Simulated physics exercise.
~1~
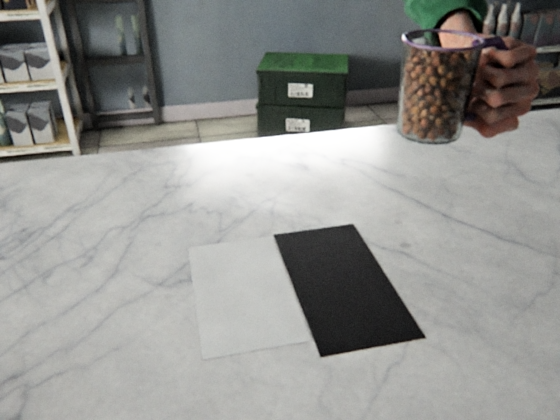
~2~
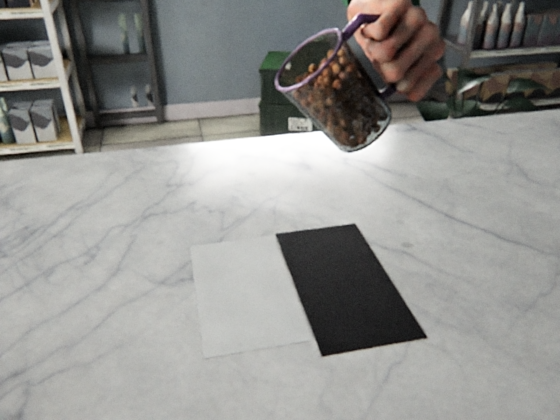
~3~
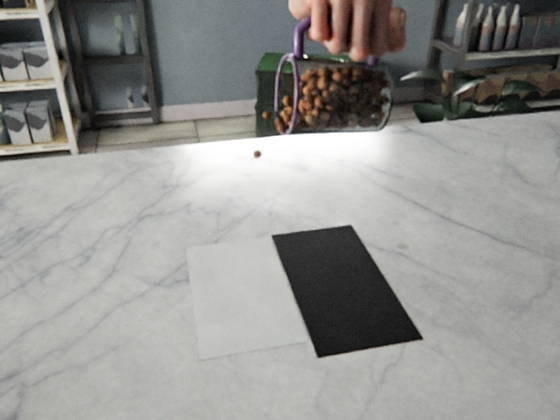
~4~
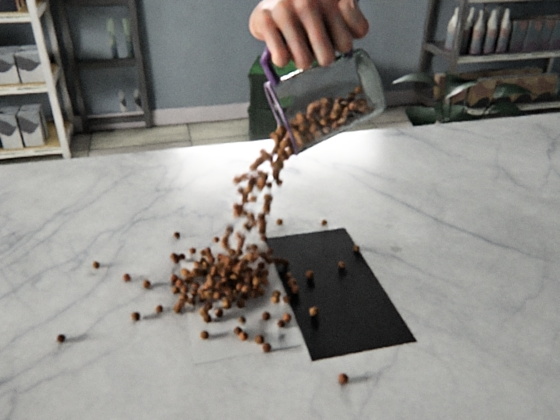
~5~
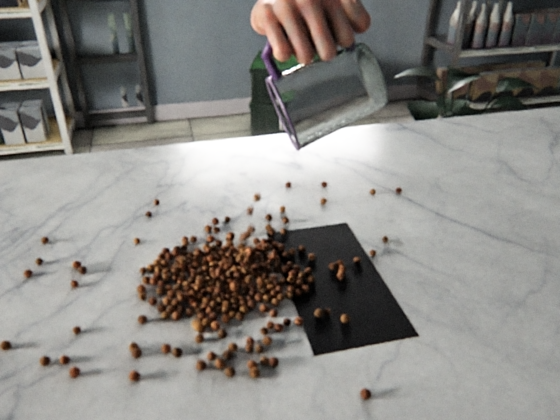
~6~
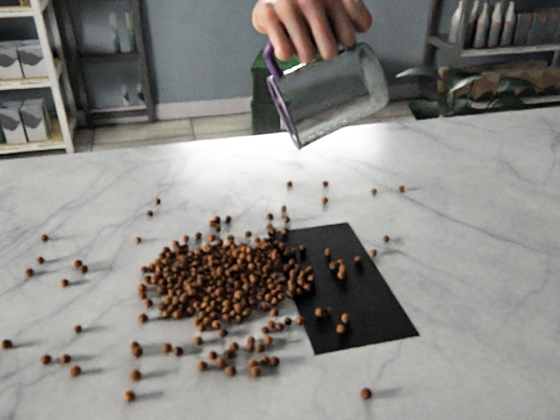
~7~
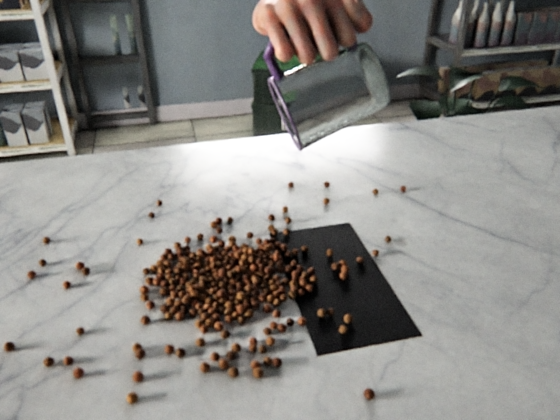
A hand in a green sleeve holds a clear cup with a purple rim and handle, full of brown cereal balls, above a white marble table seen from slightly above in a shop-like room with shelves and green boxes behind. A white mat and a black mat lie side by side on the table. The hand moves left, tipping the cup onto its side until the first balls drop. The rest pour out in a stream, bouncing and scattering. Finally the emptied cup stays tilted above a heap mostly covering the white mat, with a few balls on the black mat and many strewn around.
